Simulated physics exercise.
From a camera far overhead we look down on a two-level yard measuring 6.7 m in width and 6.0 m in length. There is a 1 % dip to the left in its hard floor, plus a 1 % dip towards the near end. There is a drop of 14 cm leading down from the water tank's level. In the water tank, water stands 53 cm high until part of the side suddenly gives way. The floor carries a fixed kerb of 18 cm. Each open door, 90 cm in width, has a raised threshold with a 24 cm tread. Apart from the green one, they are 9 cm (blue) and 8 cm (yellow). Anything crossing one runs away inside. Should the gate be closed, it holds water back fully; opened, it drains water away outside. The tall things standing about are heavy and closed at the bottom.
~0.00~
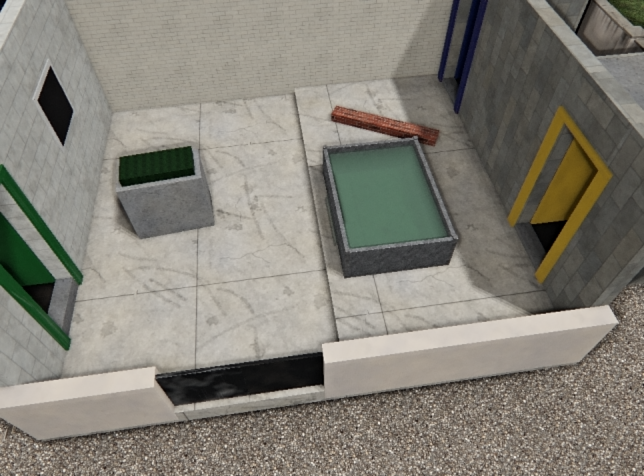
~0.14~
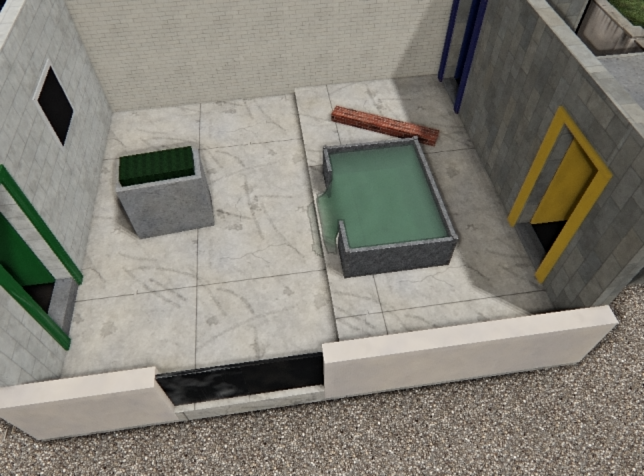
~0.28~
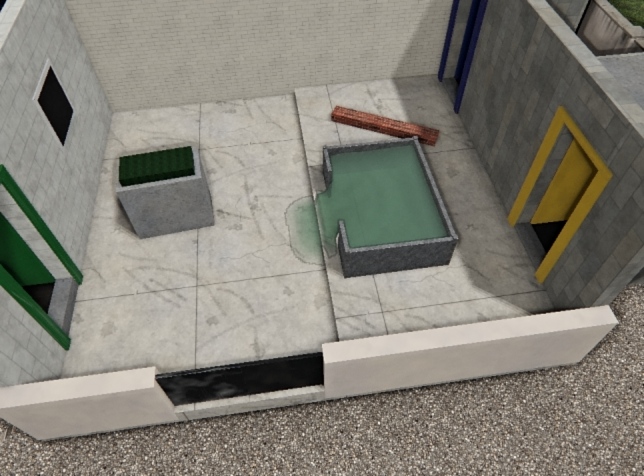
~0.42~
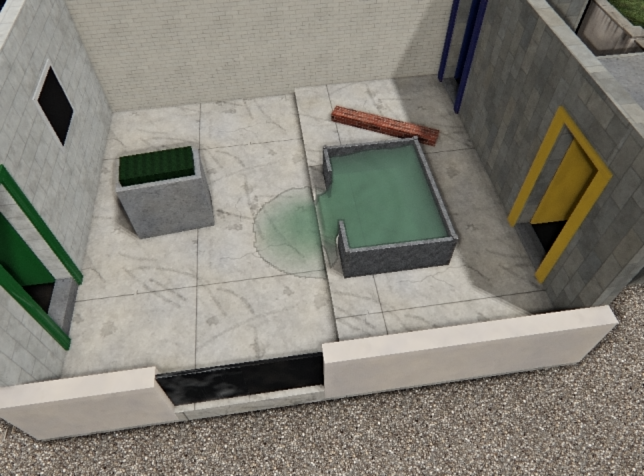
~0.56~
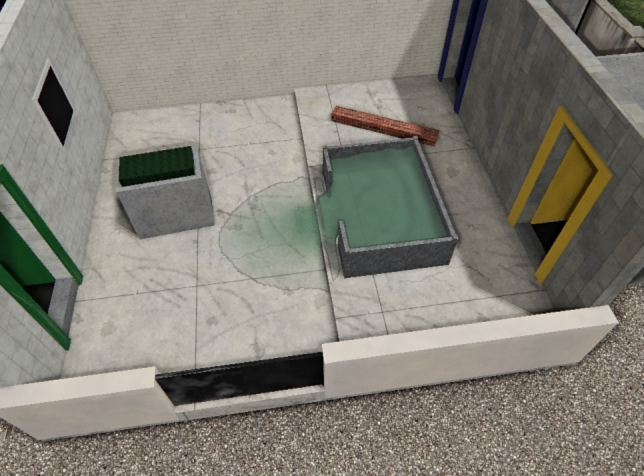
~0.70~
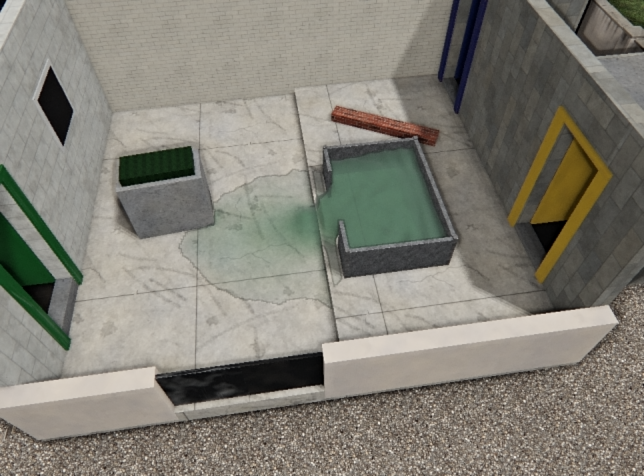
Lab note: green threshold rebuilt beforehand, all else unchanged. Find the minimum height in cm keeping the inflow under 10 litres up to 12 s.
Minimum height: About 21 cm.
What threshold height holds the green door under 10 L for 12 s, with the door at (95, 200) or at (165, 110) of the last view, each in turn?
6.5 and 6.5 cm.
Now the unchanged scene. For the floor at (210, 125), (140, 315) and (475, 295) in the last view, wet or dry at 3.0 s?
Taking the spots one by one: Swamped, swamped, untouched.
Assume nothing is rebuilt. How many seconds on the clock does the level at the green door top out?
The level tops out around 2.4 s.
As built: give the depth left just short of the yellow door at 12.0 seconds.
0.0 cm.
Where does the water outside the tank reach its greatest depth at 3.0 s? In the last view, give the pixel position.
Around pixel (56, 411).
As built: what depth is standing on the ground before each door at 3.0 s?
Before blue it's 0 cm, before yellow 0 cm, before green 21 cm.
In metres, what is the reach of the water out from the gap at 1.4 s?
I make it some 4.0 m.
After 1.4 s water covers 25 % of the floor, deepest (28 cm) near (326, 225); it has not reached the green door.
After 3.0 s water covers 45 % of the floor, deepest (32 cm) near (56, 411); 21 cm at the green door, 4 litres in over its 22 cm threshold.
After 12.0 s water covers 60 % of the floor, deepest (14 cm) near (56, 411); 10 cm at the green door, 6 litres in over its 22 cm threshold.
At the green door as built, the water arrived by 1.5 s and peaked near 25 cm at 2.4 s.
With a threshold of 19 cm, 16 litres would have come in within the 12 s; with 26 cm, 0 litres. So under 10 litres takes about 21 cm.
